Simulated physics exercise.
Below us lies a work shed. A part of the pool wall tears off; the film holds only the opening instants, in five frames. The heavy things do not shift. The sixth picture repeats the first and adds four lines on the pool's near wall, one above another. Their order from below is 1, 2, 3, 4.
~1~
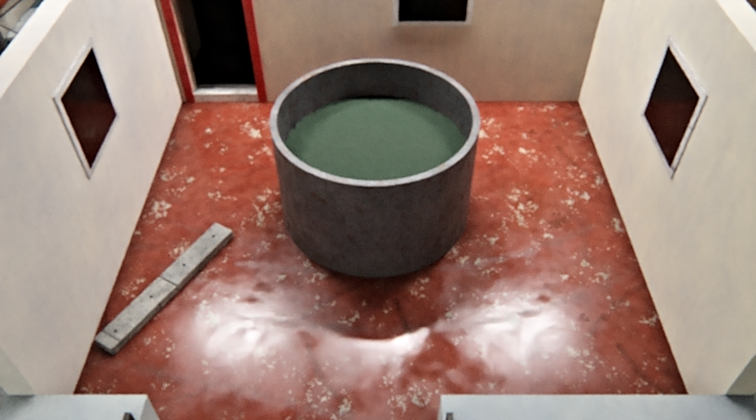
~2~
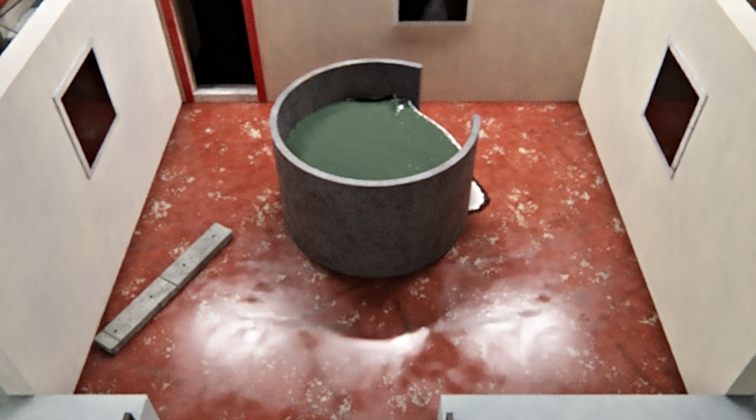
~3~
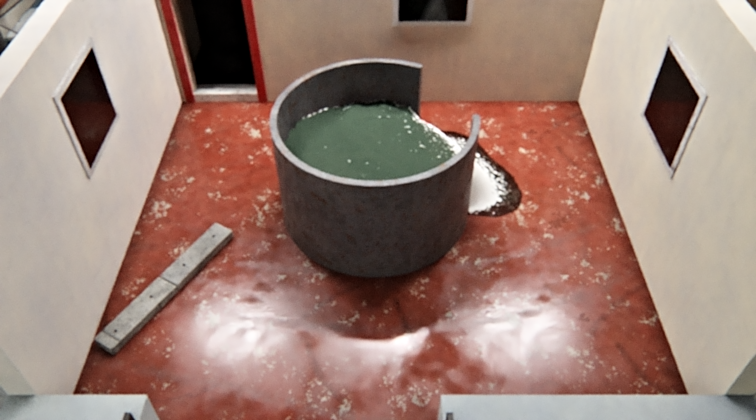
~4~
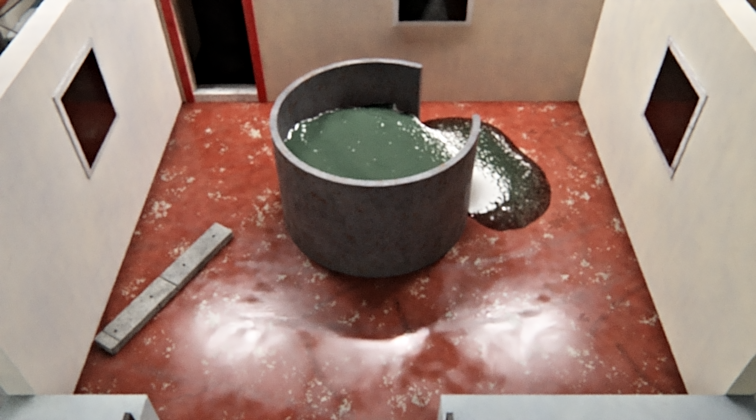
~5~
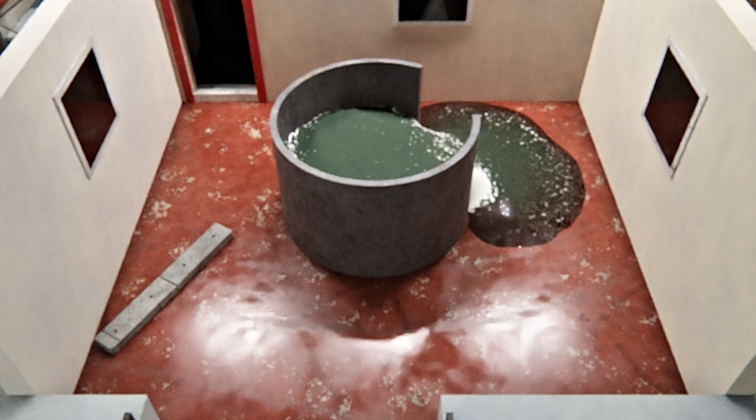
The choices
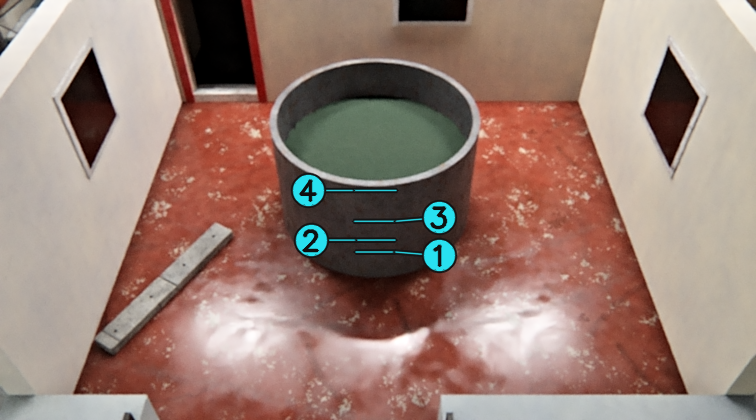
Green water pours through a gap in the round grey tank and spreads across the red floor.
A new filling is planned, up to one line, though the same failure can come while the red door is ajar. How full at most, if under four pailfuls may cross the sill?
3 will do.
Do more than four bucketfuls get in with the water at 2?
No, that is safe.
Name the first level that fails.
Here it is level 4.
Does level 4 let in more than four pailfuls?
Yes, that goes wrong.
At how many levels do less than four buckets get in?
Three of them.
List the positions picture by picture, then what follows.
Water in the pool at rest, its middle at (375, 149); foot of the red doorway at (227, 102); open gate at (293, 392), in the first picture.
In the second picture, 1 % of the ground under water, visible out to (475, 206).
In the third picture, 4 % of the ground under water, visible out to (510, 203).
In the fourth picture, 9 % of the ground under water, visible out to (544, 196).
In the fifth picture, 16 % of the ground under water, visible out to (509, 112).
In cyan, 1 at (375, 251); 2 at (375, 240); 3 at (375, 221); 4 at (374, 190); from the bottom up 1, 2, 3, 4.
If 1 is chosen, nothing gets over.
If 2 is chosen, nothing gets over.
If 3 is chosen, a splash gets over, under a bucket.
If 4 is chosen, about 9 bucketfuls get in.
